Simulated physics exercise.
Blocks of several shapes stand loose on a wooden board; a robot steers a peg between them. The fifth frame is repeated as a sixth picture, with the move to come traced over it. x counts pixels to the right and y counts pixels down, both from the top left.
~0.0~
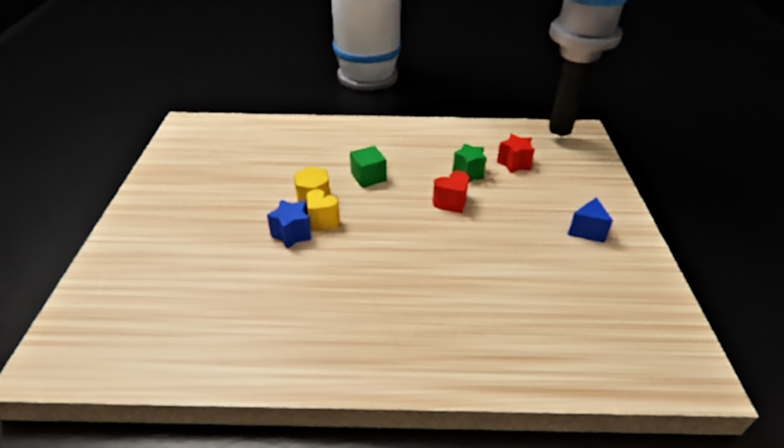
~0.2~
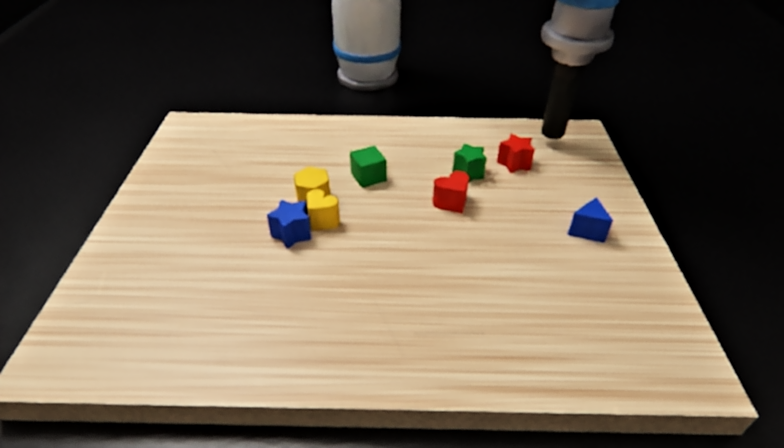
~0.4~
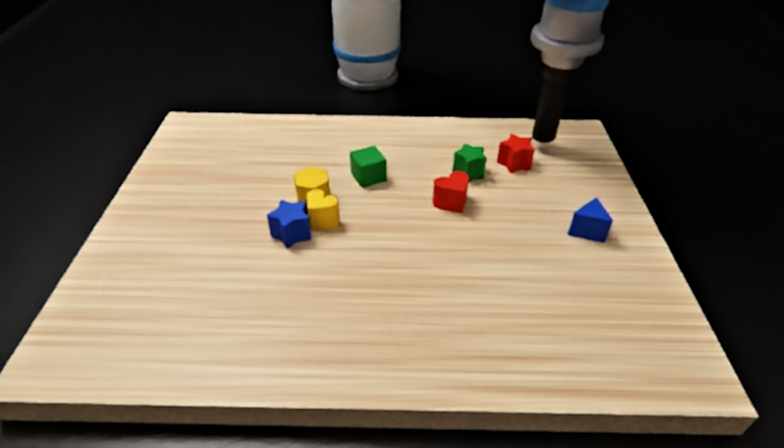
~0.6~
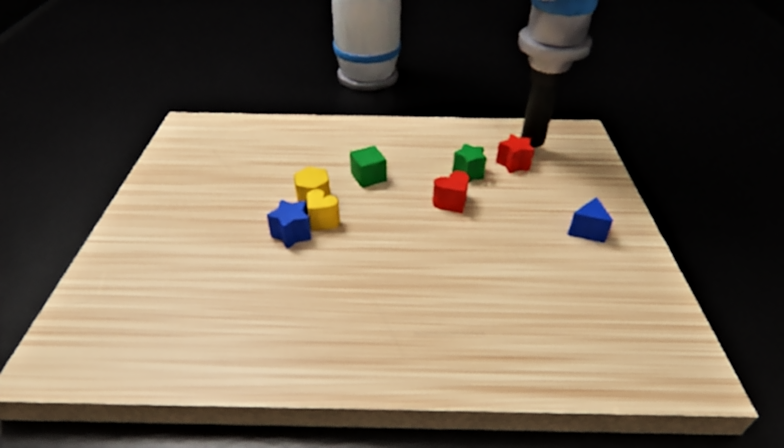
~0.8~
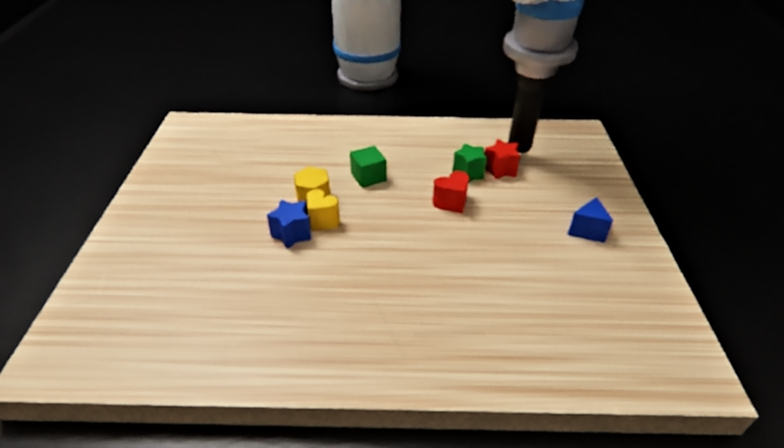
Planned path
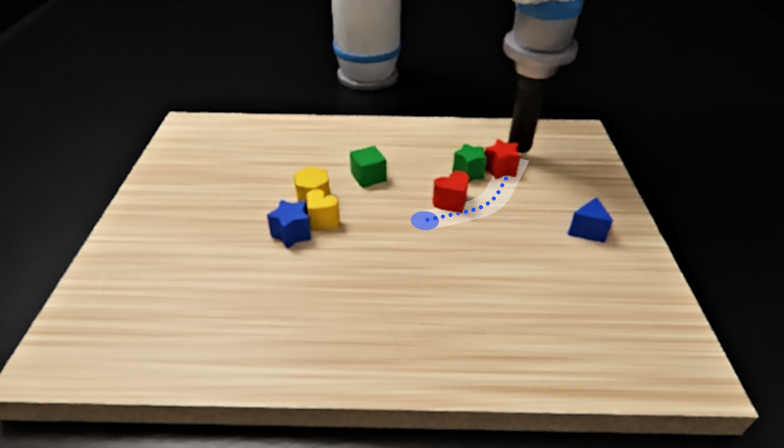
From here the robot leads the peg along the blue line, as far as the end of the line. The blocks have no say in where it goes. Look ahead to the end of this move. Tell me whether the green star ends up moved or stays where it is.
The green star changes place.
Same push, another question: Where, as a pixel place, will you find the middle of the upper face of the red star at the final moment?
It should be at about (461, 173).
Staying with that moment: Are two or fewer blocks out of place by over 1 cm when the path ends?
No, that is not what happens.
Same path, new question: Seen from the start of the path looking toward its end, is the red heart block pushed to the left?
I'd say no.
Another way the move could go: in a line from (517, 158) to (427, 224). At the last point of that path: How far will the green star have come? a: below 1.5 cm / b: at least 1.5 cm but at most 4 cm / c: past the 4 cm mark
My pick is b.
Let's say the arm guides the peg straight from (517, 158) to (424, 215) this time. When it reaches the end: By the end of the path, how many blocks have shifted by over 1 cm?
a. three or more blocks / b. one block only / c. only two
Letter a.
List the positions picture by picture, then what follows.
Peg's lower end (560, 131); red heart block (454, 180); green star (472, 152); red star (519, 142), in the first frame.
Peg (552, 134); blocks still, in the second frame.
Peg (543, 138); blocks still, in the third frame.
Peg (532, 142); blocks still, in the fourth frame.
Peg (519, 148); red heart block (454, 180); green star (472, 152); red star (504, 148), in the fifth frame.
Drawn move, from (517, 158) through (503, 184) and (476, 209) to (425, 220).
What follows on the original path. One third of the way, peg (505, 174); green star (459, 154), turned 25° clockwise; red star (481, 166), turned 60° clockwise.
Two thirds of the way, peg (477, 199); red heart block (435, 181), turned 40° anticlockwise; green star (457, 154), turned 35° clockwise; red star (464, 172).
At the end, peg (426, 210); red heart block (417, 178), turned 25° clockwise; green star (457, 154), turned 35° clockwise; red star (461, 173), turned 150° clockwise.
